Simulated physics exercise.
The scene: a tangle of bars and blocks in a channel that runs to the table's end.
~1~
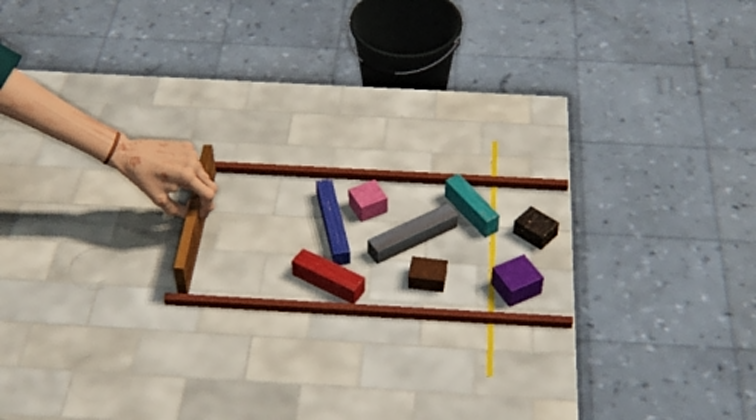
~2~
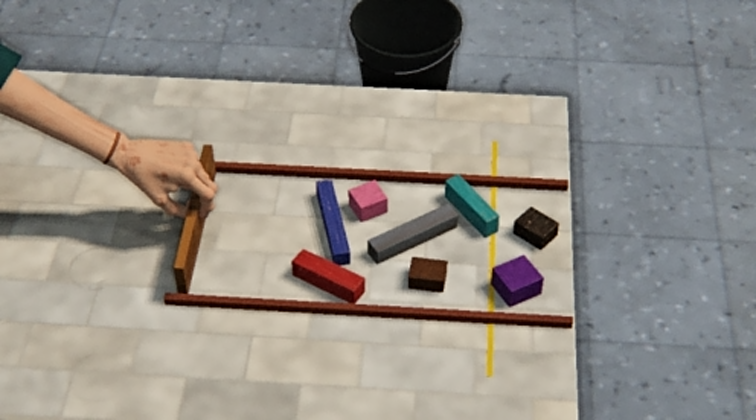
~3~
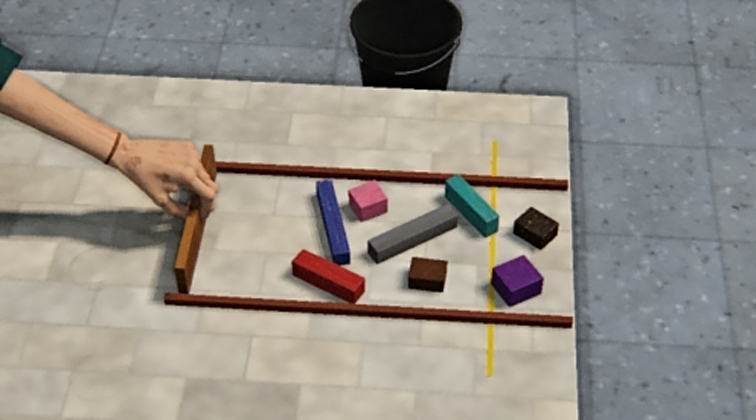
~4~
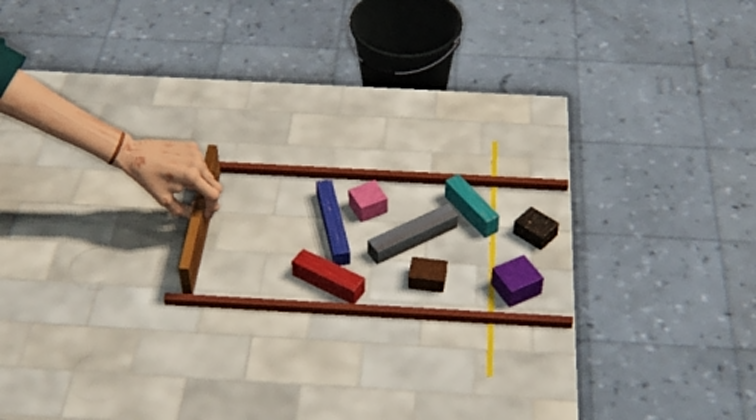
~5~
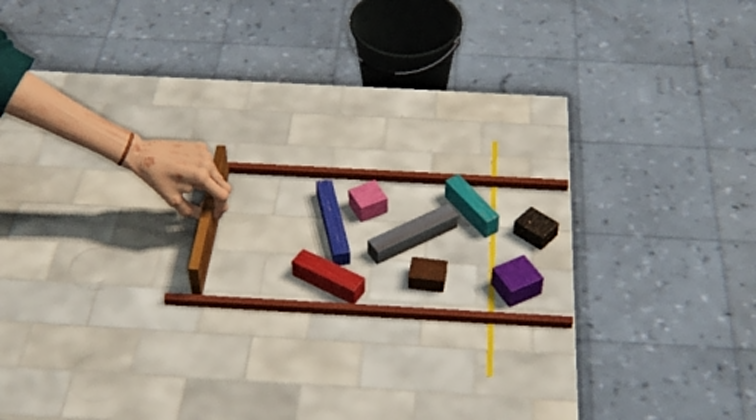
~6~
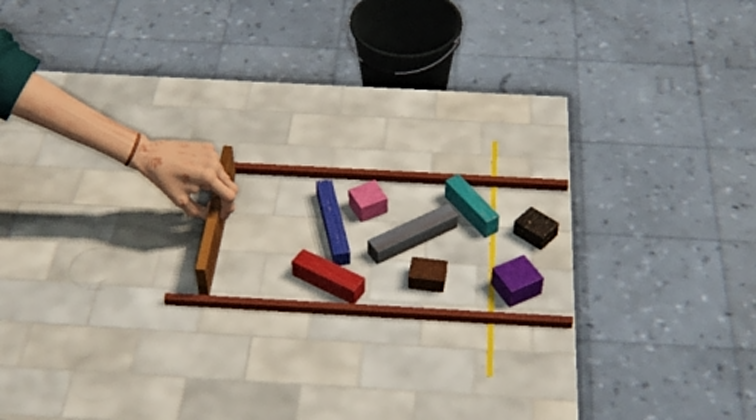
In the video, a hand holds a wooden board upright between two rails on a tabletop scattered with colourful bars and blocks, then slides it slightly to the right, while the pieces near a yellow line stay still.
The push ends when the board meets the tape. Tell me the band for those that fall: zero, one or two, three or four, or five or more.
As it turns out, the number that fall off is one or two.
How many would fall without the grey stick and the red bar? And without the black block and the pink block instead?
1 in the first case, 1 in the second.
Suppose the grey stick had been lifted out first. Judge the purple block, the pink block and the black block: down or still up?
The purple block stays on; the pink block stays on; the black block tumbles off.
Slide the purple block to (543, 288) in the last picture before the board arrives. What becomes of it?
From there it drops off.
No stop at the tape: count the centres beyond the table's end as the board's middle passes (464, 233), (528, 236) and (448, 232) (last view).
The counts: 0, 5 and 0.
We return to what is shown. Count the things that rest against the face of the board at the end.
2 of them.
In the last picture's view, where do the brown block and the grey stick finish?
Near (546, 278) and (540, 239).
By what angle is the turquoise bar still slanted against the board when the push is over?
Roughly 75° out of line.
A little later, none off yet; black block at rest near (536, 228); purple block at rest near (517, 281); turquoise bar at rest near (472, 206).
When it is over, the number that fall off is one or two; down, purple block and black block.
